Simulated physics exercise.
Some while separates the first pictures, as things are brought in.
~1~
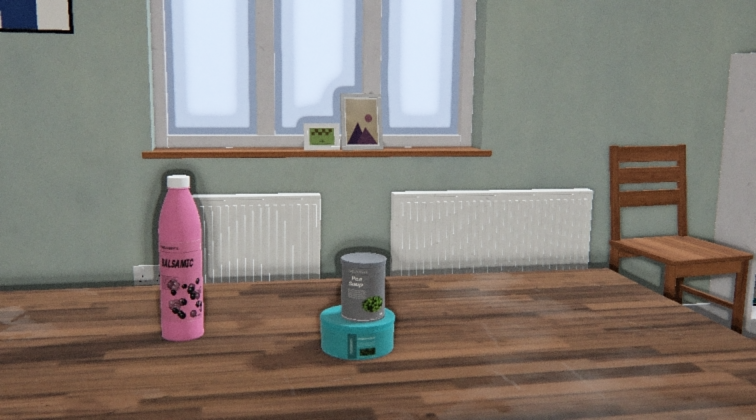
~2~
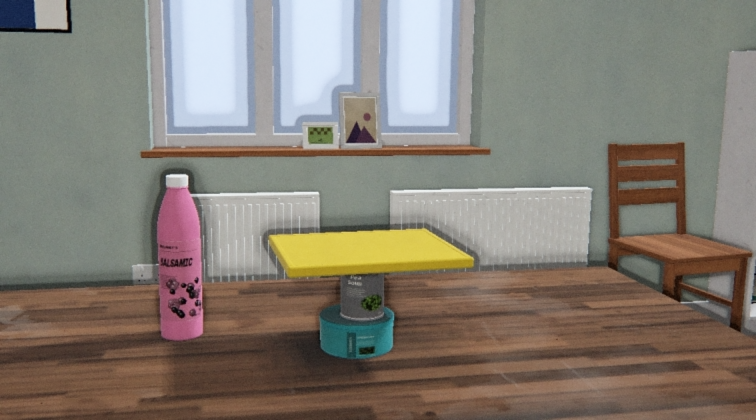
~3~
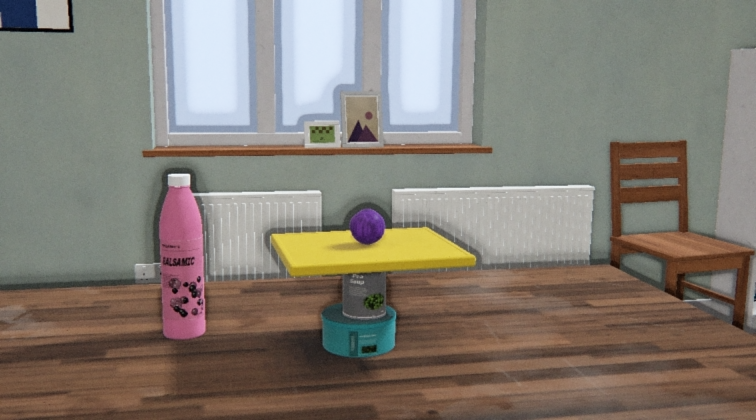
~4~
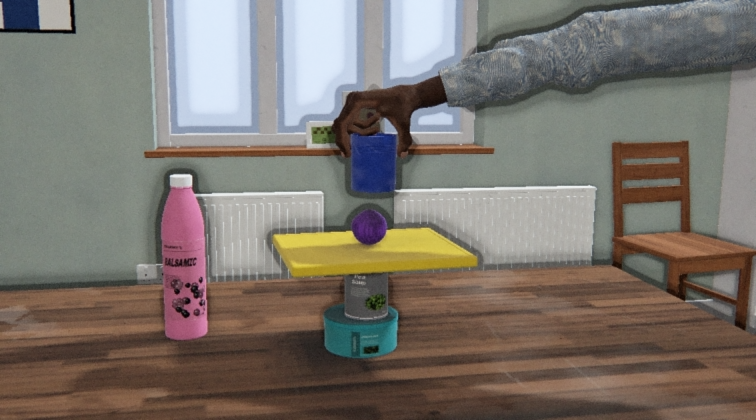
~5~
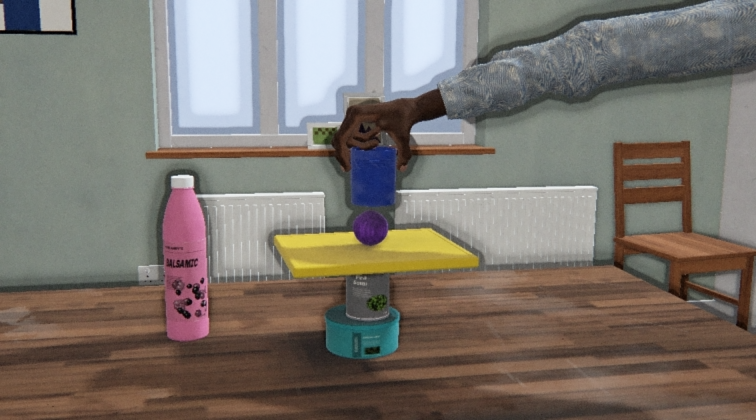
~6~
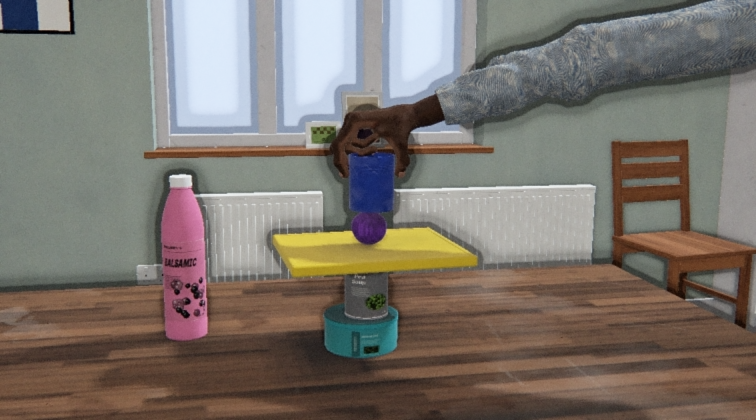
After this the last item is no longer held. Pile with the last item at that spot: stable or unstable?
Something comes down.
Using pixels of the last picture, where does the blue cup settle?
It ends up close to (532, 340).
Then, 0.60 s later than the last frame, blue cup now fallen; yellow tray tilted by 5°.
Then, 0.90 s later than the last frame, yellow tray tilted by 15°; purple onion moved a little.
Then, 1.50 s later than the last frame, purple onion moved a little.
When it is over, fallen, blue cup; the other 5 as before. End places, in pixels of the last picture, blue cup near (532, 340). The pile comes apart.
